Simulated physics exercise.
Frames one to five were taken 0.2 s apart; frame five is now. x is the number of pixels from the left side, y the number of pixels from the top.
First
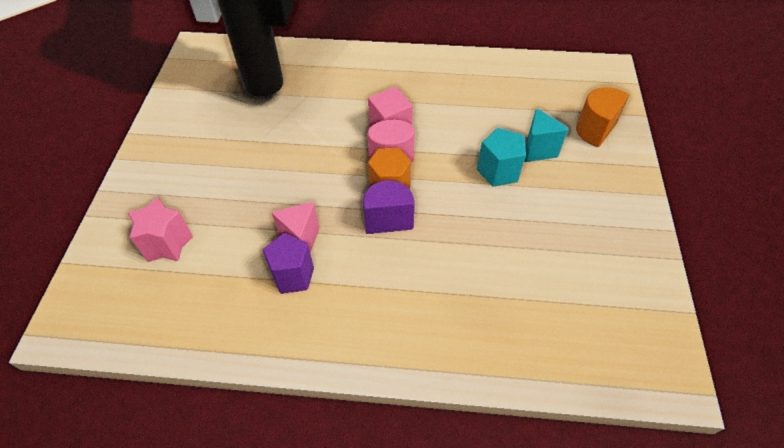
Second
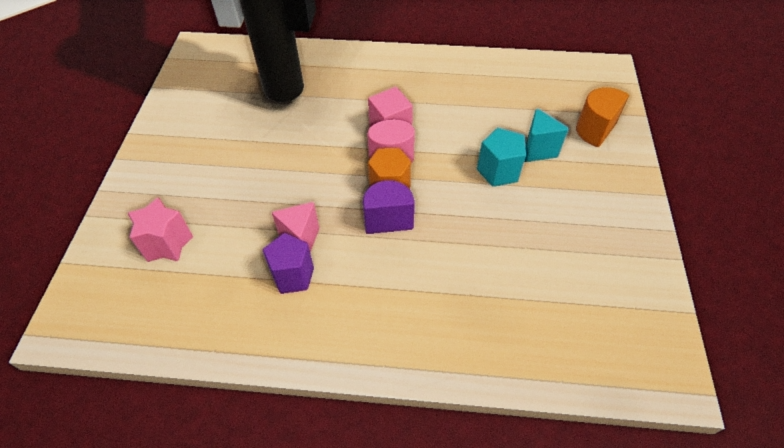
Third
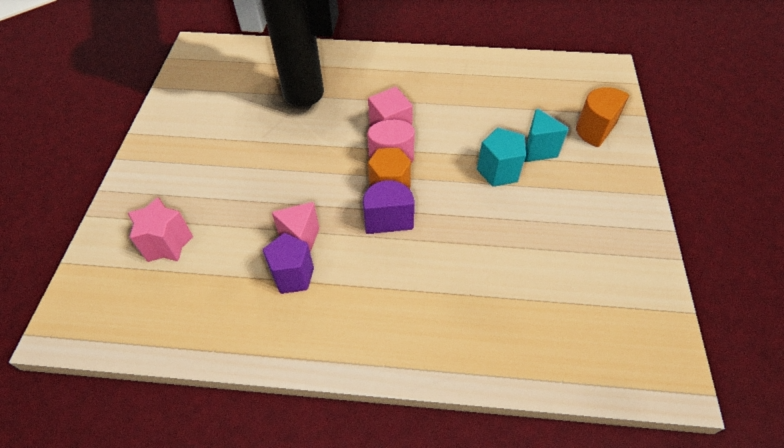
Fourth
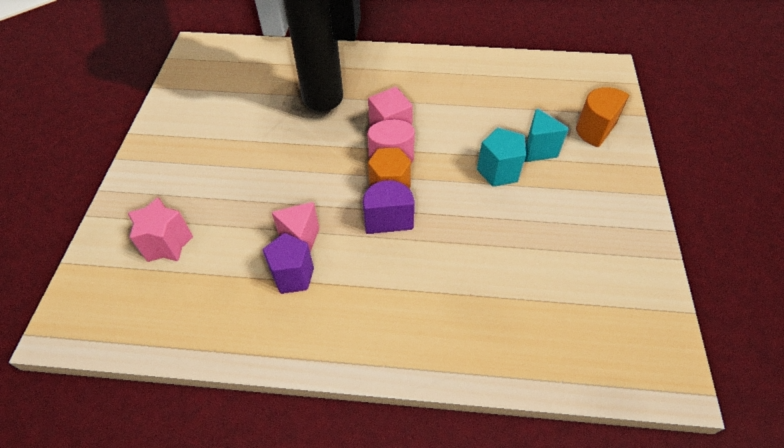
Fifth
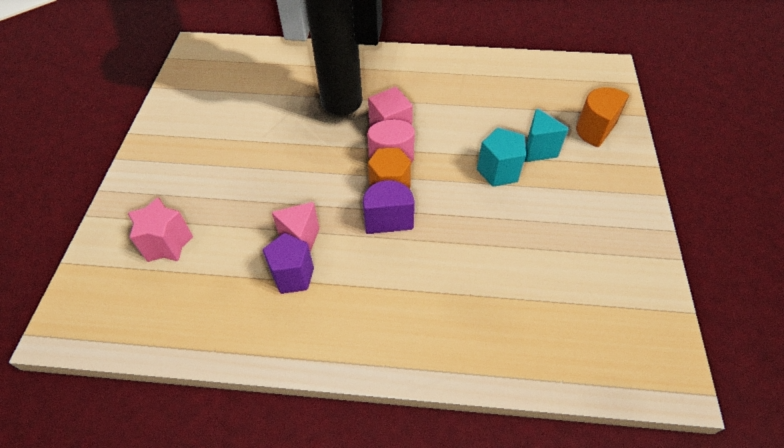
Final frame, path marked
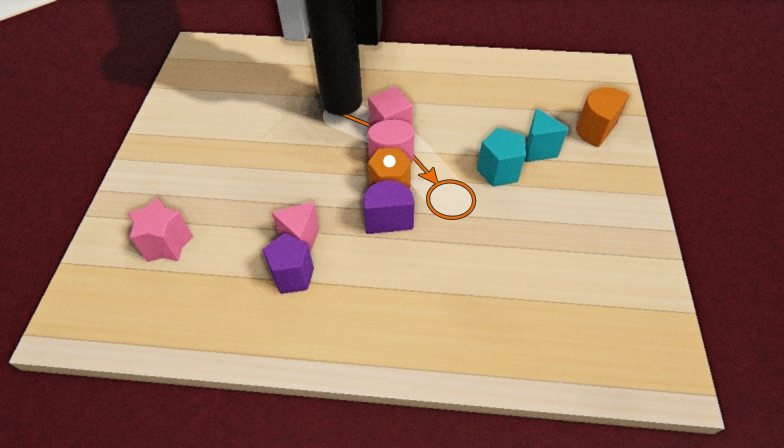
A black rod slides slowly rightward and slightly nearer along the back of a pale striped wooden board, seen from above at an angle by a still camera, until its tip is close beside a pink block. That block tops a central column of pink, orange and purple pieces, with turquoise and orange blocks right, pink and purple ones left. None of the blocks moves.
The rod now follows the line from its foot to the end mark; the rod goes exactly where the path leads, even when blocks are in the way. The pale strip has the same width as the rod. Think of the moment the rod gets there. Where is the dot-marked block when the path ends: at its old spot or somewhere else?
In the end it has been moved.
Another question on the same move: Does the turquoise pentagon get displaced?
I expect not.
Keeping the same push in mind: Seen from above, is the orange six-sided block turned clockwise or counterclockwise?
My answer: Clockwise.
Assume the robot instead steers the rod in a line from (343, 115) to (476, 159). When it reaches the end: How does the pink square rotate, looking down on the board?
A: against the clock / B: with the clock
A
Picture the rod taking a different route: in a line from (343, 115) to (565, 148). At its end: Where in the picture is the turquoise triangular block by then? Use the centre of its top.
The point I'd pick in the picture is (603, 141).
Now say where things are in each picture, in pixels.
Tip of the rod at (264, 85), middles of tops, purple D-shaped block at (388, 194), orange six-sided block at (389, 161), pink square at (390, 101), pink oval at (391, 131), turquoise pentagon at (506, 143), in the first picture.
Rod at (284, 90), nothing pushed, in the second picture.
Rod at (304, 95), nothing pushed, in the third picture.
Rod at (323, 99), nothing pushed, in the fourth picture.
Rod at (342, 103), purple D-shaped block at (388, 194), orange six-sided block at (389, 161), pink square at (390, 101), pink oval at (391, 131), turquoise pentagon at (506, 143), in the fifth picture.
The line goes from (343, 115) through (386, 133) and (419, 163) to (451, 199); the dot is on the orange six-sided block.
The first path, step by step. One third of the way, rod at (385, 122); pink square at (426, 109), turned 35° anticlockwise.
Two thirds of the way, rod at (421, 153); purple D-shaped block at (378, 221), turned 25° clockwise; orange six-sided block at (397, 192), turned 35° clockwise; pink square at (450, 115), turned 90° anticlockwise; pink oval at (420, 168), turned 35° clockwise.
At the end, rod at (452, 188); purple D-shaped block at (362, 233), turned 35° clockwise; orange six-sided block at (399, 212), turned 75° clockwise; pink square at (450, 115), turned 90° anticlockwise; pink oval at (439, 207), turned 75° clockwise; turquoise pentagon unmoved.
